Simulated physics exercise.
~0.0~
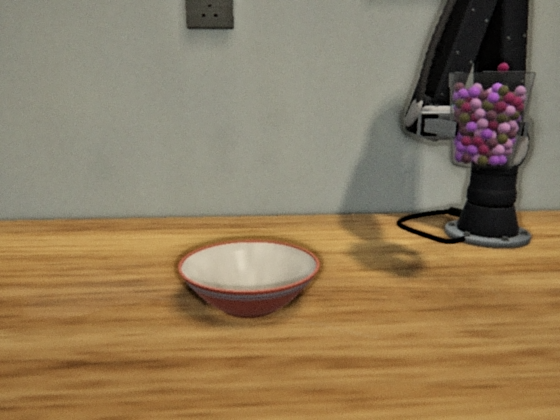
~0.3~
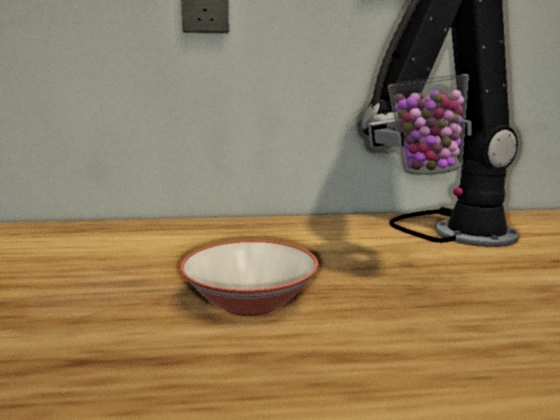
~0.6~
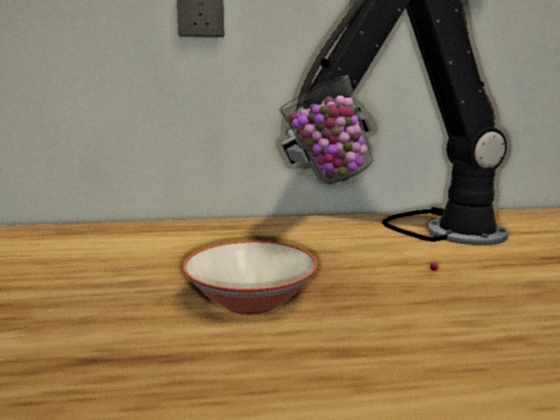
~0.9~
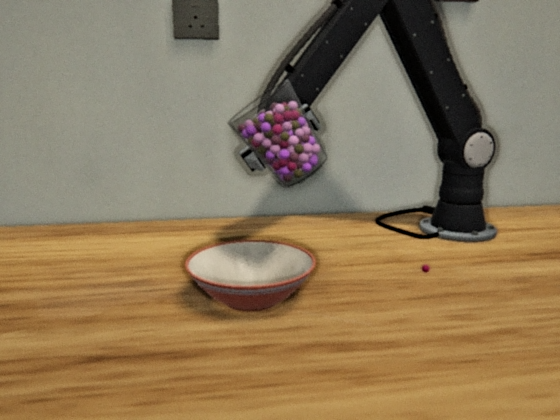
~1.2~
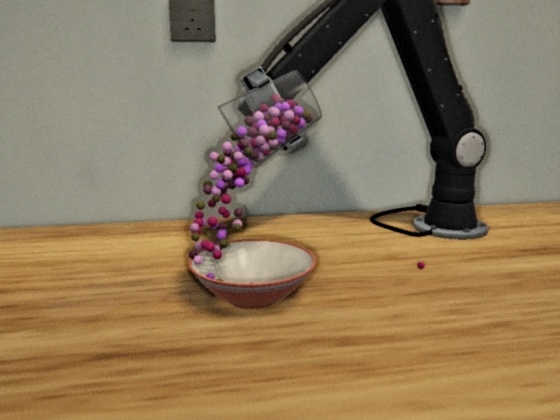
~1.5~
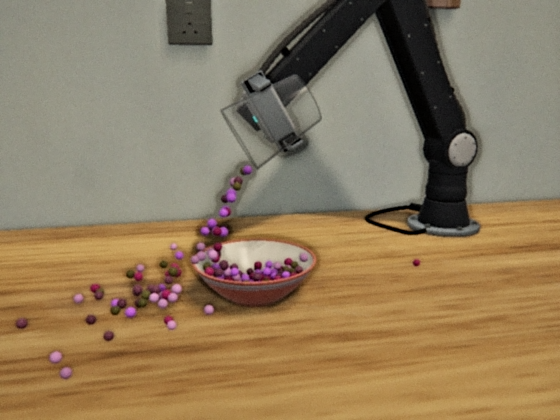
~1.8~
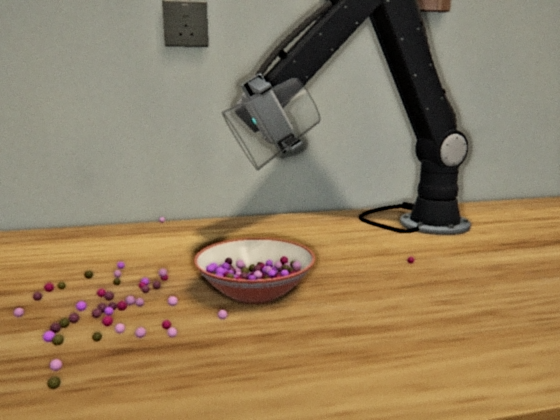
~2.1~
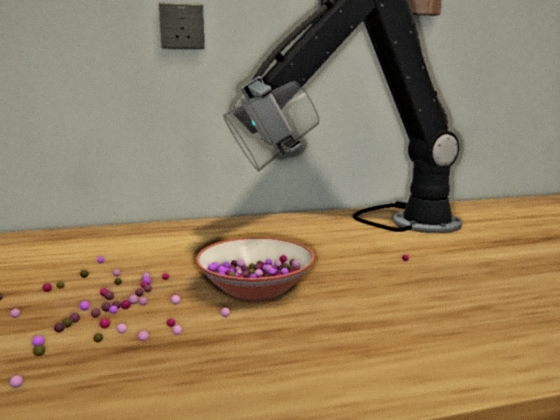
A black robot arm on the right grips a clear tumbler full of pink, purple, red and olive balls, seen from the front above a wooden table against a grey wall with a socket. A red-rimmed bowl with a white inside stands near the middle. The arm carries the tumbler left, leaning it, and one red ball is left lying on the table. It then tips the tumbler over the bowl's left side, and the balls stream down. Many land in the bowl while others scatter left across the wood. Finally the arm holds the emptied tumbler still, with a large share spilled.
